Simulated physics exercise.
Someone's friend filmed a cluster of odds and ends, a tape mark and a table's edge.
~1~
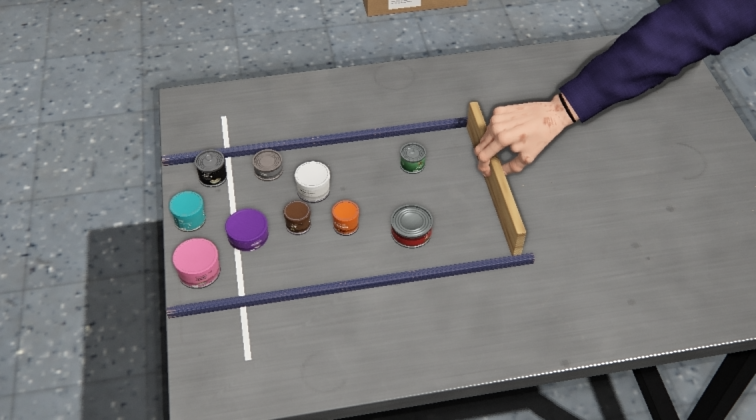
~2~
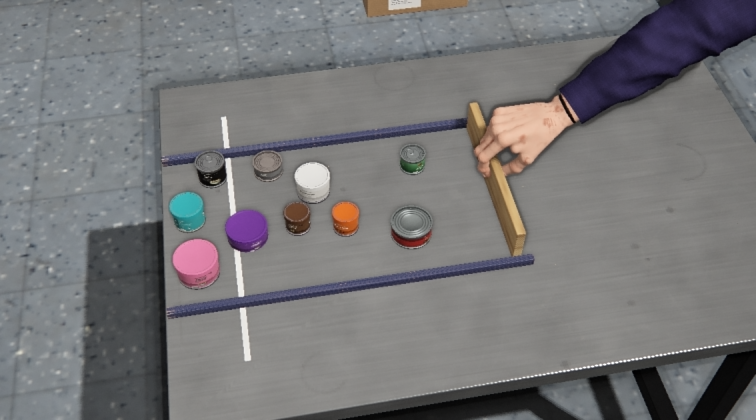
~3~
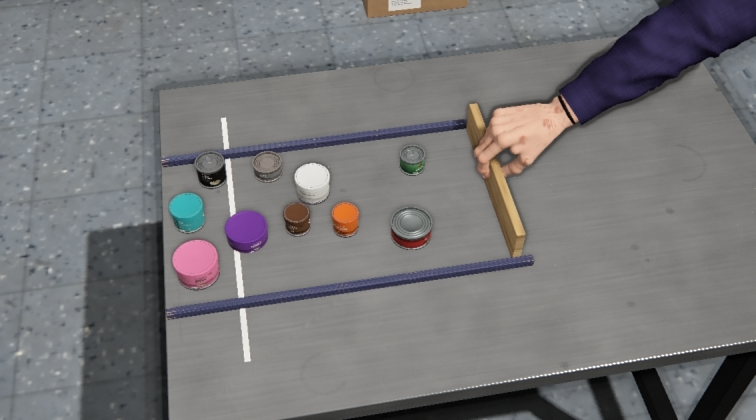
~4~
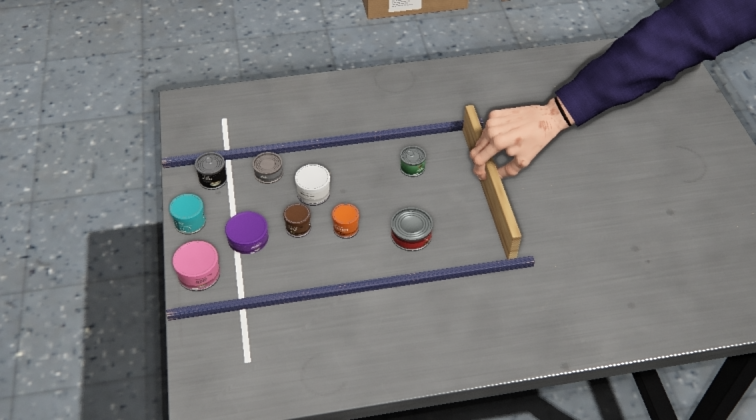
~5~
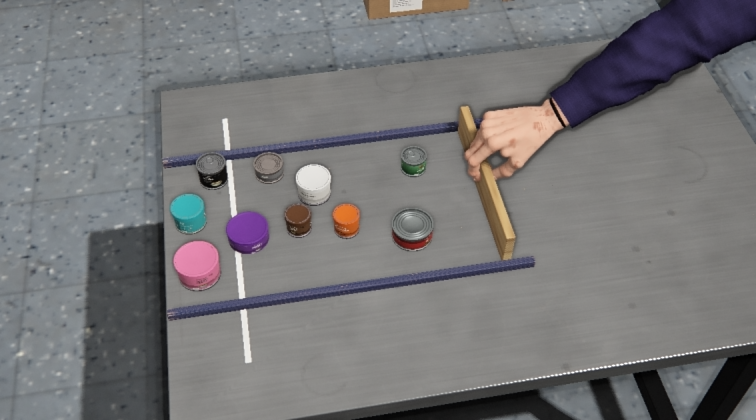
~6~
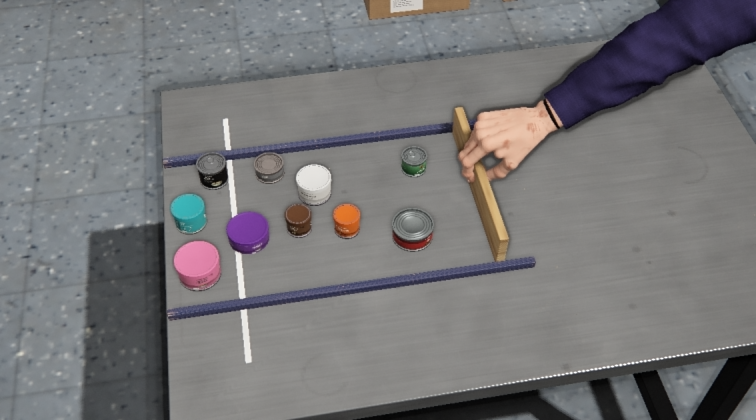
On a grey tabletop, a hand slides a wooden board slightly left between blue rails, while colourful pots and tins stay still.
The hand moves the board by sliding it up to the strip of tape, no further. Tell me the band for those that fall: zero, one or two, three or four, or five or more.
All remain.
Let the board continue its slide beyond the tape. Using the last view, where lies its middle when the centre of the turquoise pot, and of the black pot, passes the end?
About (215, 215), and about (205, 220) for the other.
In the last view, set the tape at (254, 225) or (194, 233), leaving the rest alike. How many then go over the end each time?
0, then 5.
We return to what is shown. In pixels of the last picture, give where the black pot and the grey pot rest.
First: About (187, 177); second: About (214, 168).
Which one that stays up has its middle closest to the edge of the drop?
Purple tub ends nearest.
A little later, none off yet; turquoise pot at rest near (189, 214); pink tin at rest near (198, 266); black pot at rest near (213, 171).
Next, none off yet; turquoise pot moving near (187, 213); pink tin at rest near (198, 267); black pot at rest near (211, 171).
When it is over, the number that fall off is zero.
